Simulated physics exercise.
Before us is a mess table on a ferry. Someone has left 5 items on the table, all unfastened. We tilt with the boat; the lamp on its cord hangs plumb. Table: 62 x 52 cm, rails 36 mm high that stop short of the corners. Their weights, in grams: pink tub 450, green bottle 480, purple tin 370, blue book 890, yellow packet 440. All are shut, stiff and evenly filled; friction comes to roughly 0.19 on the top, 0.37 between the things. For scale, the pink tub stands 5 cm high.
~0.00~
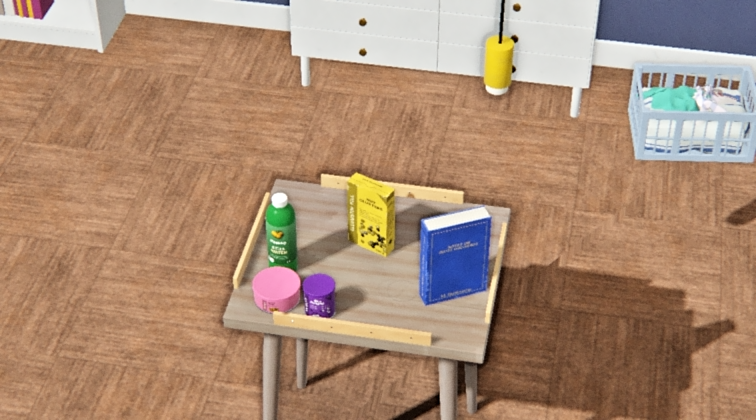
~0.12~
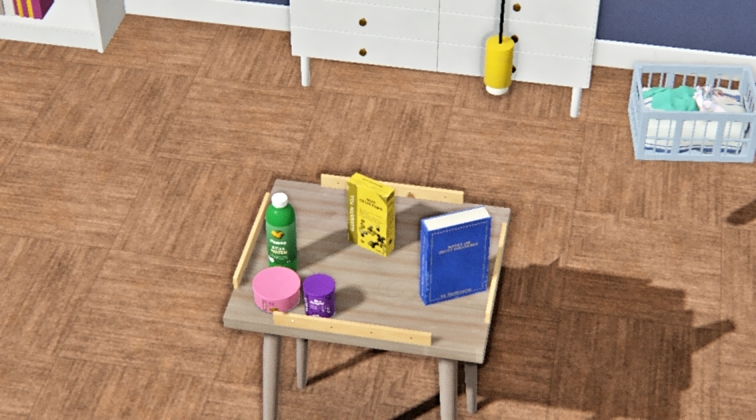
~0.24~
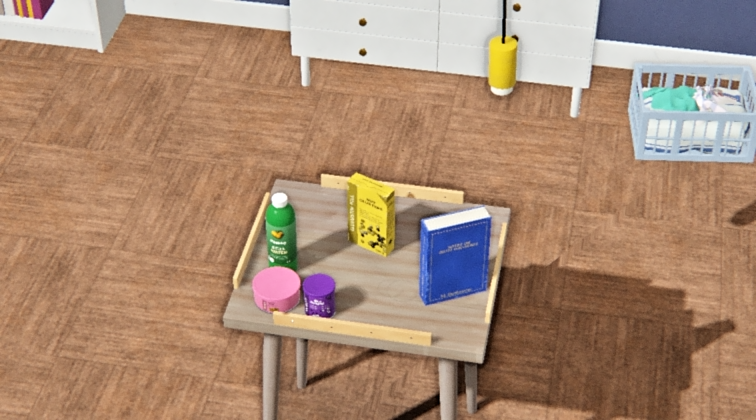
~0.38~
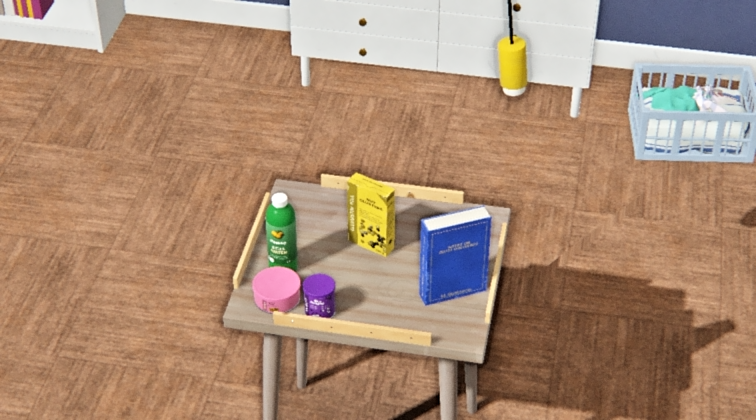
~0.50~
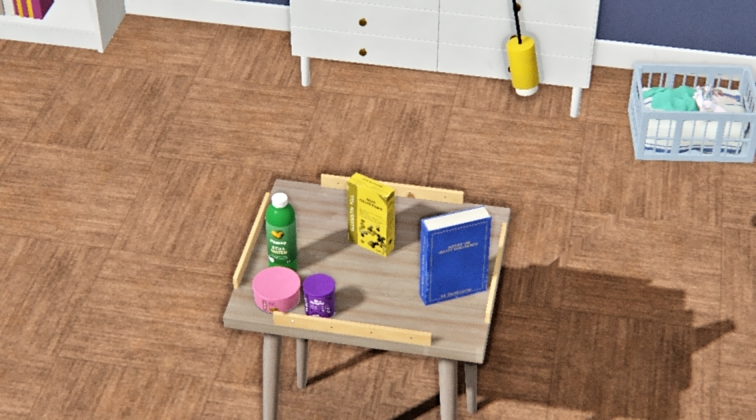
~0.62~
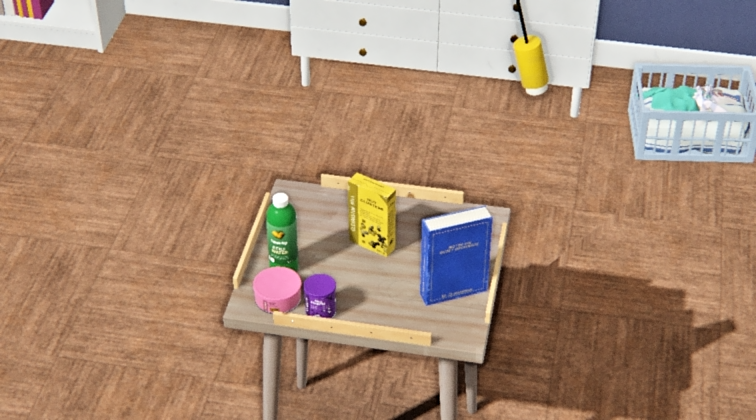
Yellow lamp on a black cord swinging slowly to the right behind a small table, its five items barely moving.
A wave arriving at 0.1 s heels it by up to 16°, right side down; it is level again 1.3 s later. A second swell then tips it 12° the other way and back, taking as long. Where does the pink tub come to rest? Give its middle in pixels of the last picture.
The pink tub comes to rest near (327, 297).
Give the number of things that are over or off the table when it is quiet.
In all, 0.
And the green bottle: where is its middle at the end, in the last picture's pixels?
At about (332, 240).
After 0.92 s, boat heeled 13°, right side down; pink tub moved 5 cm near (297, 293); yellow packet moved 5 cm; green bottle moved 5 cm.
After 1.12 s, boat heeled 6°, right side down; pink tub moved 11 cm near (320, 296); yellow packet moved 11 cm; green bottle moved 11 cm.
In the end (3.2 s), not toppled but over 5 cm from the start, pink tub, green bottle, purple tin and yellow packet; the last one under 5 cm from the start. In the last view, pink tub near (327, 297).
